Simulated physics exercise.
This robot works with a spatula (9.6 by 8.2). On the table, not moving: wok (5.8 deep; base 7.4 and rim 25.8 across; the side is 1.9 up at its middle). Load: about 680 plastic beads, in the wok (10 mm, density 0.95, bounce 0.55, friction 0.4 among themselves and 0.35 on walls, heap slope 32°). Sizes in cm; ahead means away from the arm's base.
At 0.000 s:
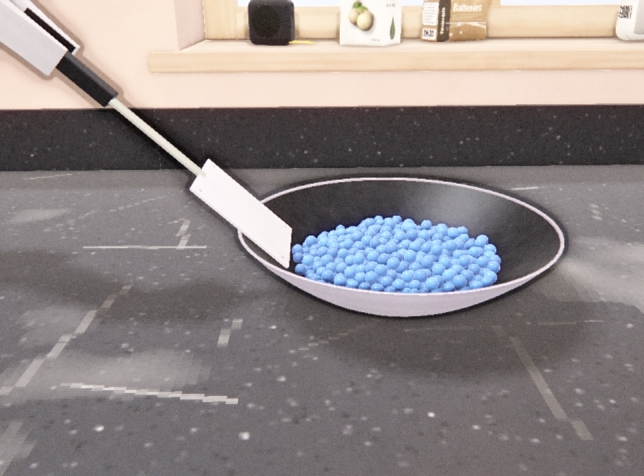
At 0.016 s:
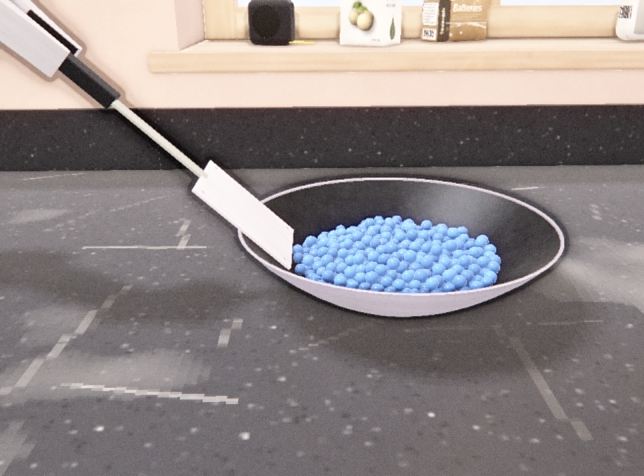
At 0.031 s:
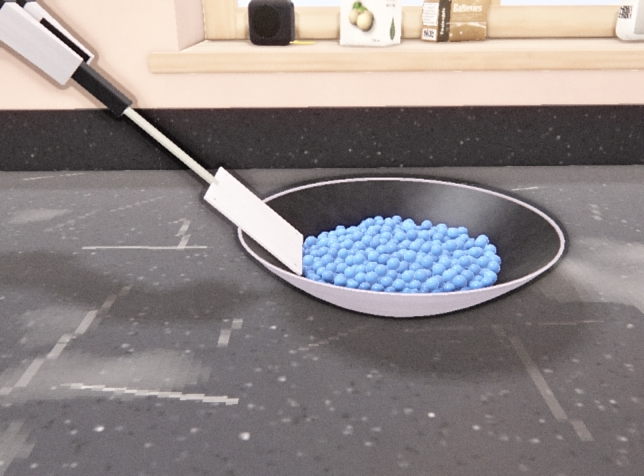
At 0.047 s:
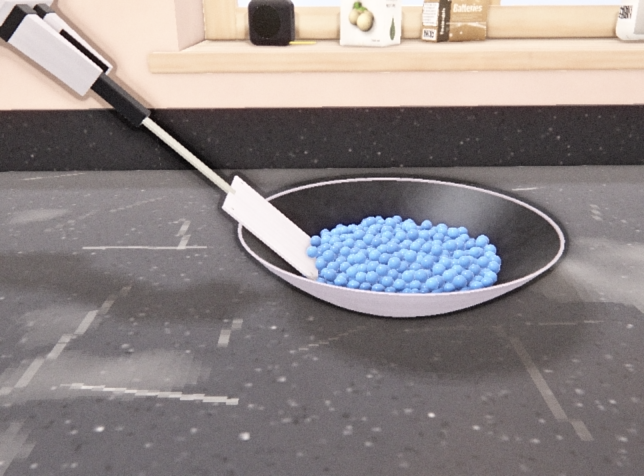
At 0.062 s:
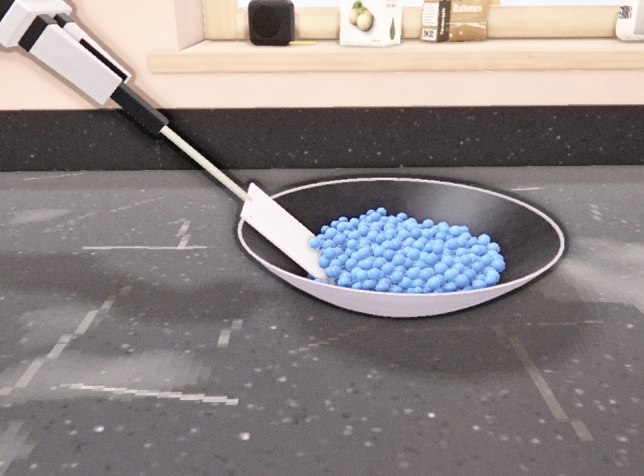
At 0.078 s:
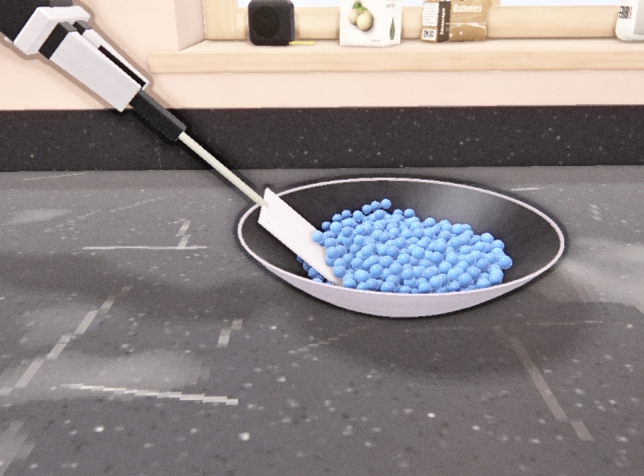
A spatula slides rightward into a wok and pushes into a pile of blue beads.
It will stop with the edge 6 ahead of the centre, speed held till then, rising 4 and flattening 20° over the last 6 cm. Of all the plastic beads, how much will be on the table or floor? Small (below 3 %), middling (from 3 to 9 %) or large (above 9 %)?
Share on the table or floor: Large (above 9 %).
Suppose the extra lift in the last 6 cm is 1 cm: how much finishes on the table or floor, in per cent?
Some 10 per cent.
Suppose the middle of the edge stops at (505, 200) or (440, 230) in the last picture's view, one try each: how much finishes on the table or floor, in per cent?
About 35 and 5 per cent.
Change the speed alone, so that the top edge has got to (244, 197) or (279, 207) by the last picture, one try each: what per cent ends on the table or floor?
About 5 and 30 per cent.
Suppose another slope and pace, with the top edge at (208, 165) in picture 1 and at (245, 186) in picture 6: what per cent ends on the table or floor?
About 0 per cent.
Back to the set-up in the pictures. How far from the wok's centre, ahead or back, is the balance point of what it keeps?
Some 3.5 cm ahead.
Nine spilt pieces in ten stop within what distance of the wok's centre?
Some 50 cm.
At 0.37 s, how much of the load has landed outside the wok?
Some 10 per cent.
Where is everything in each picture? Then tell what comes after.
The first frame shows spatula top edge at (200, 173), sloping 43°; upper third of the load around (394, 249), from x 300 to 495, top at y 220; 683 in the wok.
The second frame shows spatula top edge at (202, 175), sloping 43°; upper third of the load around (394, 249), from x 300 to 495, top at y 220.
The third frame shows spatula top edge at (213, 181), sloping 43°; upper third of the load around (394, 249), from x 300 to 495, top at y 220.
The fourth frame shows spatula top edge at (230, 191), sloping 43°; upper third of the load around (391, 249), from x 300 to 495, top at y 220.
The fifth frame shows spatula top edge at (247, 198), sloping 43°; upper third of the load around (393, 246), from x 305 to 500, top at y 215.
The sixth frame shows spatula top edge at (263, 204), sloping 43°; upper third of the load around (398, 245), from x 300 to 505, top at y 205; 683 in the wok.
By 0.12 s, sloping 43°, highest piece 7 above the table; 683 in the wok.
By 0.16 s, sloping 34°, highest piece 7 above the table; 683 in the wok.
By 0.37 s, sloping 23°, highest piece 9 above the table; 548 in the wok, 71 on the table or floor, 64 on the blade or in flight.
By 1.42 s, sloping 23°, highest piece 6 above the table; 548 in the wok, 135 on the table or floor.
Final count, 548 in the wok, 135 on the table or floor. That is 20 % on the table or floor.
